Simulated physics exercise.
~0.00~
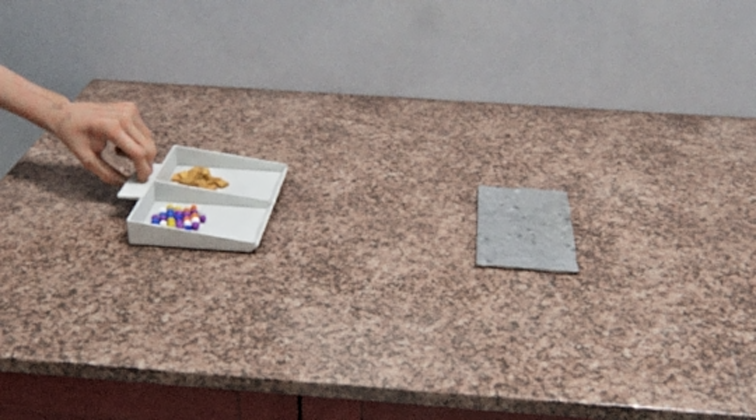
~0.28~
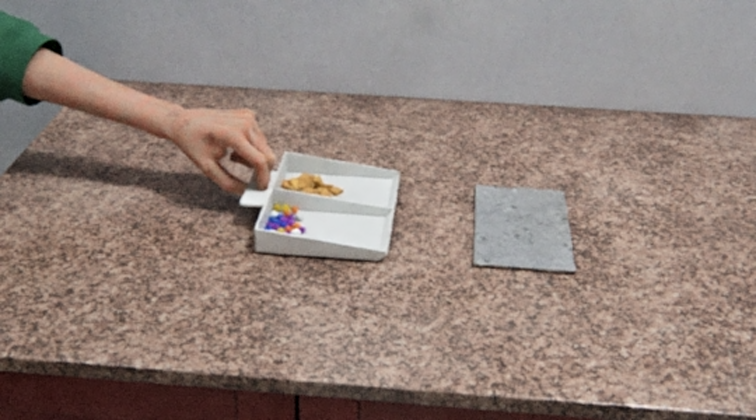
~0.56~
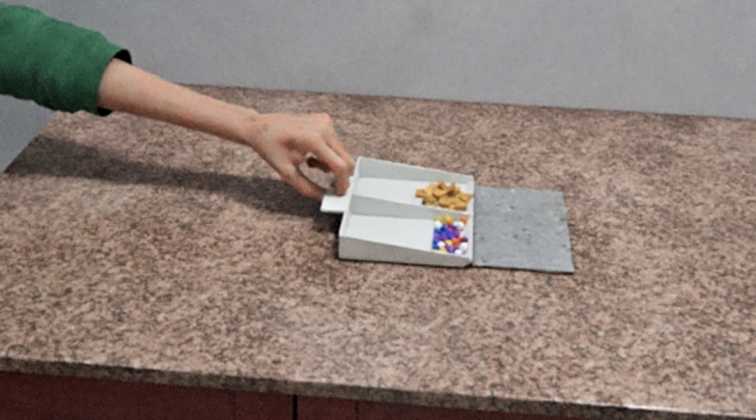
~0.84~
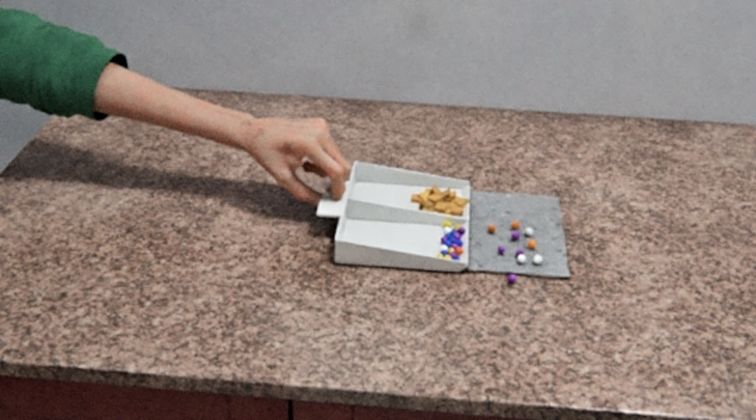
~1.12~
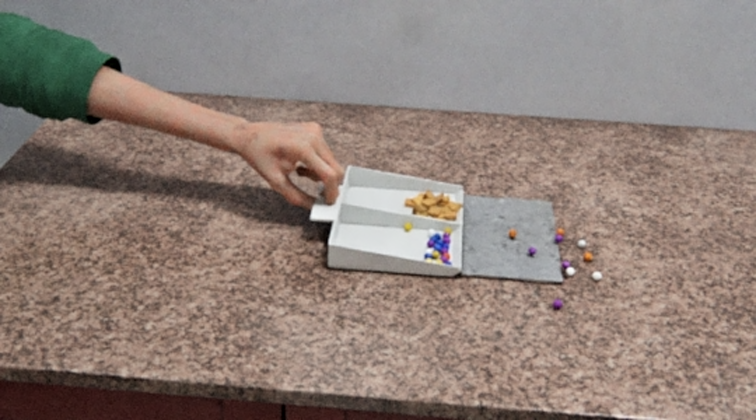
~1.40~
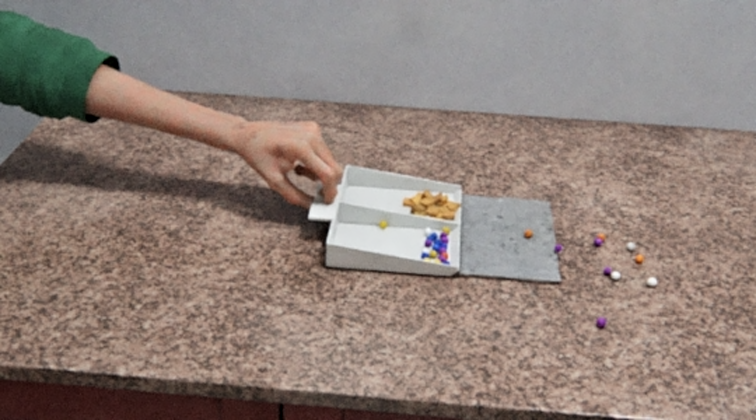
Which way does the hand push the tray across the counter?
The hand pushes the tray to the right, until it stops at the grey slab.
Hand pushing a divided white tray right across a counter into a grey slab, some colourful beads spilling beyond, golden pieces staying inside.
